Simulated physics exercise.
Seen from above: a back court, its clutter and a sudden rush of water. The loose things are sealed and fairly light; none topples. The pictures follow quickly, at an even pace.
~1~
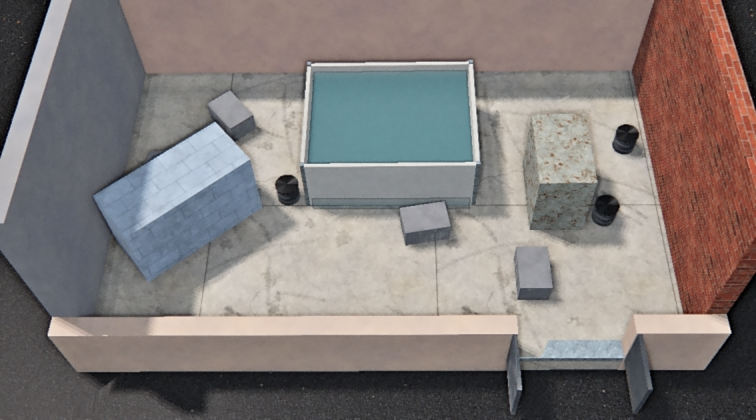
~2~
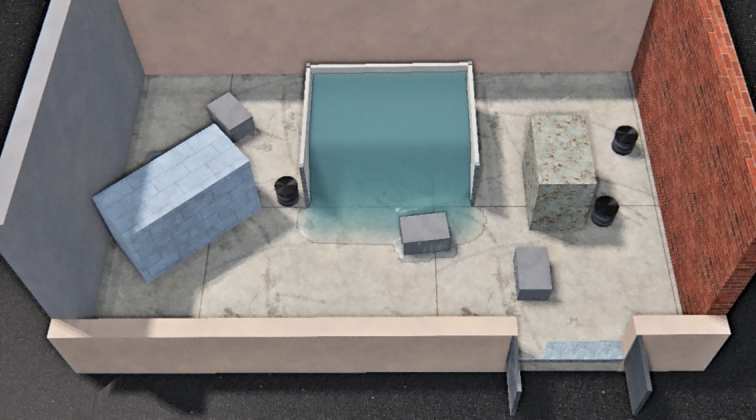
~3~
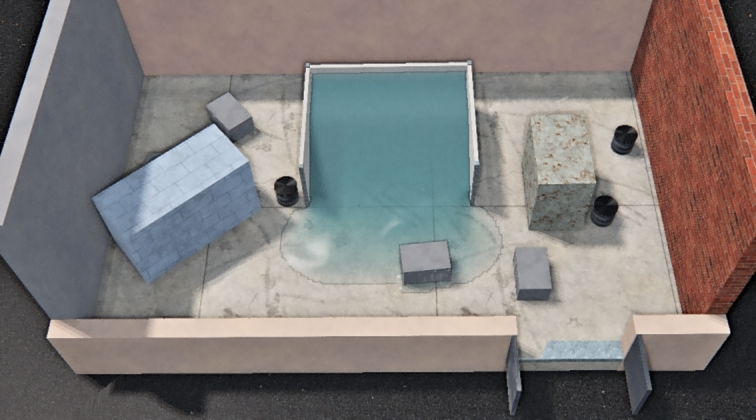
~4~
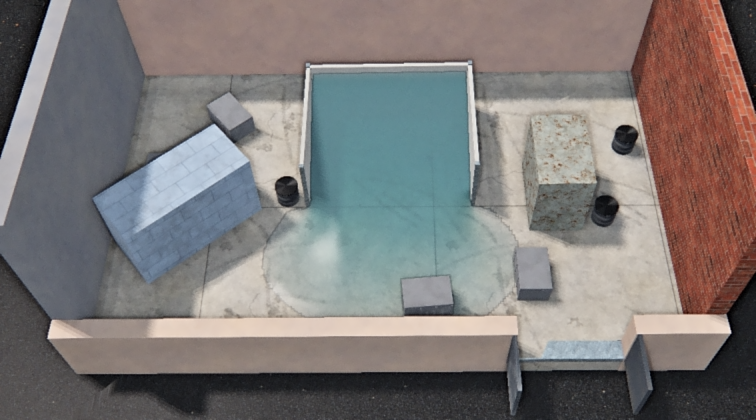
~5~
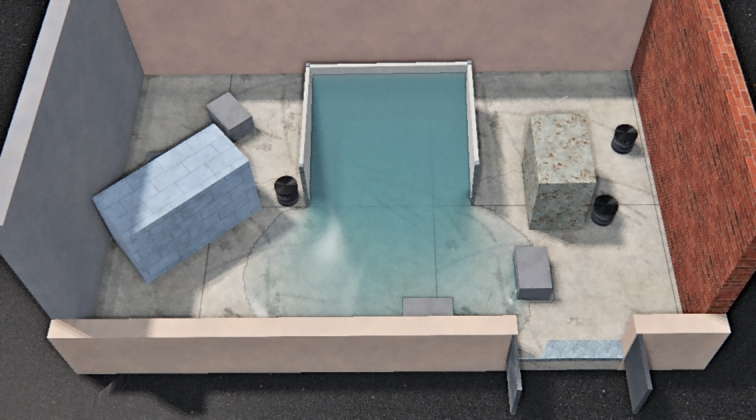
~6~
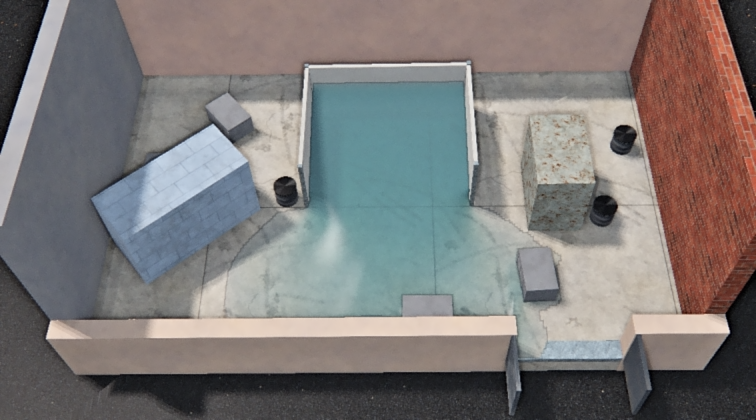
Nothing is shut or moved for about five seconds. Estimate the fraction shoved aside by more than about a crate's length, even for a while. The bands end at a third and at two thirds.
That comes to two thirds or more.
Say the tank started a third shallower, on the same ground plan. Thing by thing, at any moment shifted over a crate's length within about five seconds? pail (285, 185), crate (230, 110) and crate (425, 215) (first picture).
In that order: Under that, not that far, yes.
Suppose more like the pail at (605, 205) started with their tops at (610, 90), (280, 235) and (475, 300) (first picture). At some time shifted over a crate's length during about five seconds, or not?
As listed: Shifted that much, shifted that much, yes.
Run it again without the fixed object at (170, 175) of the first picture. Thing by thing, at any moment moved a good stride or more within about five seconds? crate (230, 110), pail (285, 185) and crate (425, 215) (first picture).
In turn: Swept aside, short of that, yes.
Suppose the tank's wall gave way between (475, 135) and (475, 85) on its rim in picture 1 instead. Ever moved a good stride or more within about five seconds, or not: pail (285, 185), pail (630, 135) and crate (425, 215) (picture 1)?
One after the other: Never so far, pushed that far, never so far.
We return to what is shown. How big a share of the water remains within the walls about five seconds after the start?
Near 88 in a hundred.
A moment on, 1 of 7 are well off their spots; 1 afloat.
Next, 2 of 7 are well off their spots; 2 afloat.
Later, 4 of 7 are well off their spots; 1 afloat.
In the end, 6 of 7 are well off their spots, and 6 have been at some point; 2 afloat.
